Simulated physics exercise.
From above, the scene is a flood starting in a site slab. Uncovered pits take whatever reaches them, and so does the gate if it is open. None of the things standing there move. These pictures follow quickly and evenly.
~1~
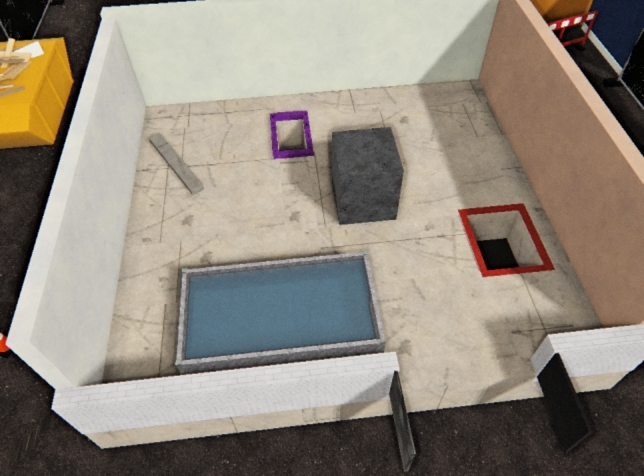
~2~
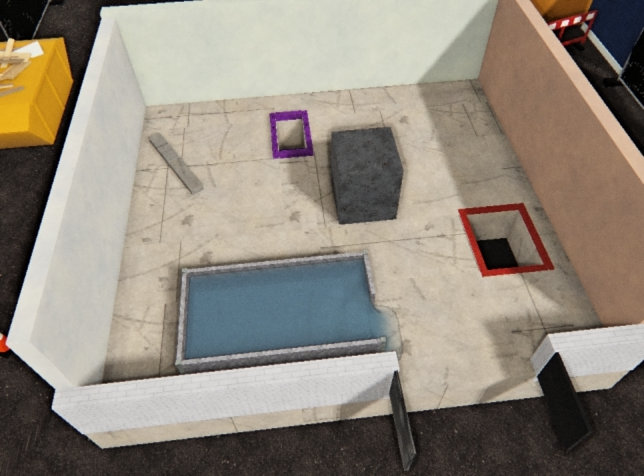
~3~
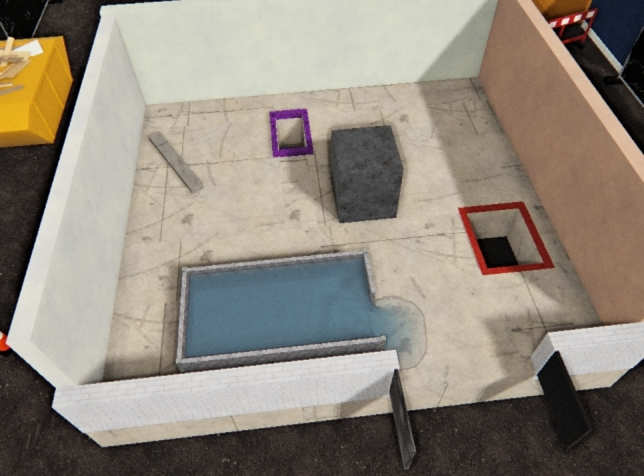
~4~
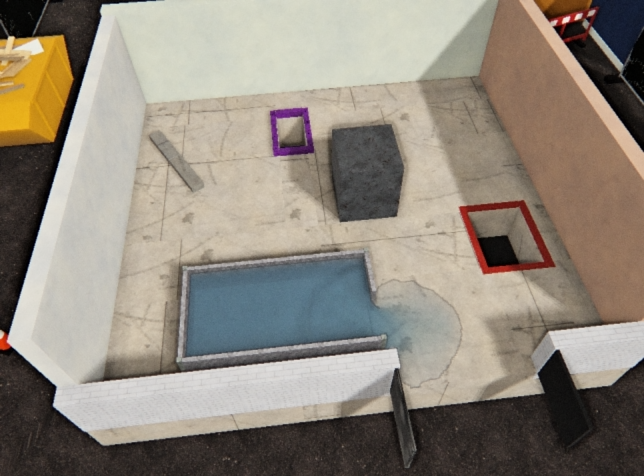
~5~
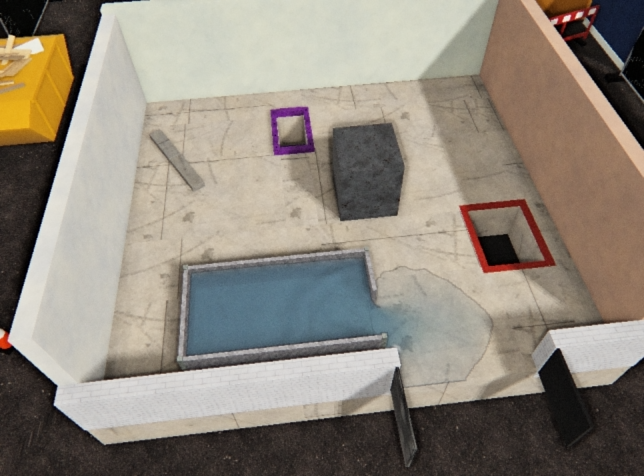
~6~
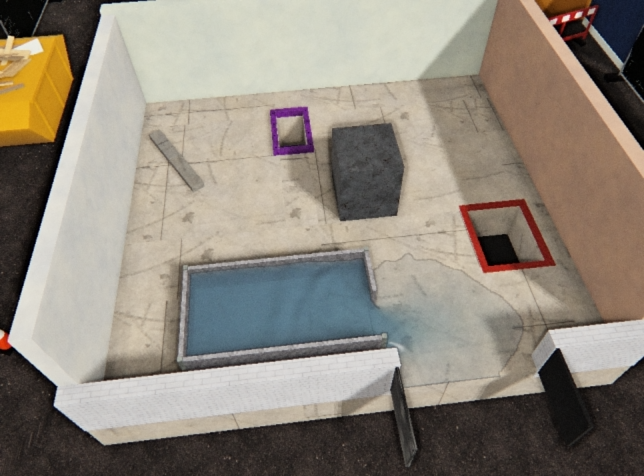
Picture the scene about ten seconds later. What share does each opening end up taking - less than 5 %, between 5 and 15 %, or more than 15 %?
The gate passes fifteen per cent, the purple pit fails to reach five per cent, the red pit passes fifteen per cent.
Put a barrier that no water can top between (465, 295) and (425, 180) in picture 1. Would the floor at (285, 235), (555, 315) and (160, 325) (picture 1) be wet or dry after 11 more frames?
In order: Dry; wet; dry.
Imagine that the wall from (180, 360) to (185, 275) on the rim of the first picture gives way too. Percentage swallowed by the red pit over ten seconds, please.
Red 2 %.
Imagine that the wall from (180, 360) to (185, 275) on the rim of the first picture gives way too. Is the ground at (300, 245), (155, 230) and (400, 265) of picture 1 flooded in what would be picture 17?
Unsoaked, then soaked, then unsoaked.
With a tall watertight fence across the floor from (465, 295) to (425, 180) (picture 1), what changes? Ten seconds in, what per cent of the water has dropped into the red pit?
I'd put the red pit at roughly 20 %.
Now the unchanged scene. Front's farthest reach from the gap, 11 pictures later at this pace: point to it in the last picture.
Around (550, 220).
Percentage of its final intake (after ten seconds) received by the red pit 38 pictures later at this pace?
By my reckoning, 60 percent.
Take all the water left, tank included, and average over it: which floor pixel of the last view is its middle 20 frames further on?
Close to (352, 313), I reckon.
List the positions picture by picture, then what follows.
Still water in the water tank at (279, 307), in the first picture.
Water pours out at (374, 329) and has run to a hidden place, in the second picture.
Water pours out at (374, 328) and has run to (417, 315), in the third picture.
The front is at (450, 314), out from the gap at (375, 327), in the fourth picture.
The front is at (484, 328), out from the gap at (375, 326), in the fifth picture.
Water pours out at (375, 326) and has run to (516, 324), in the sixth picture.
A moment on, water covers 15 % of the floor; the gate 3 %, the purple pit 0 %, the red pit 0 %.
Next, water covers 15 % of the floor; the gate 7 %, the purple pit 0 %, the red pit 2 %.
Then, water covers 15 % of the floor; the gate 13 %, the purple pit 0 %, the red pit 8 %.
Later, water covers 20 % of the floor; the gate 19 %, the purple pit 0 %, the red pit 19 %.
In the end, water covers 20 % of the floor; the gate 26 %, the purple pit 0 %, the red pit 30 %.
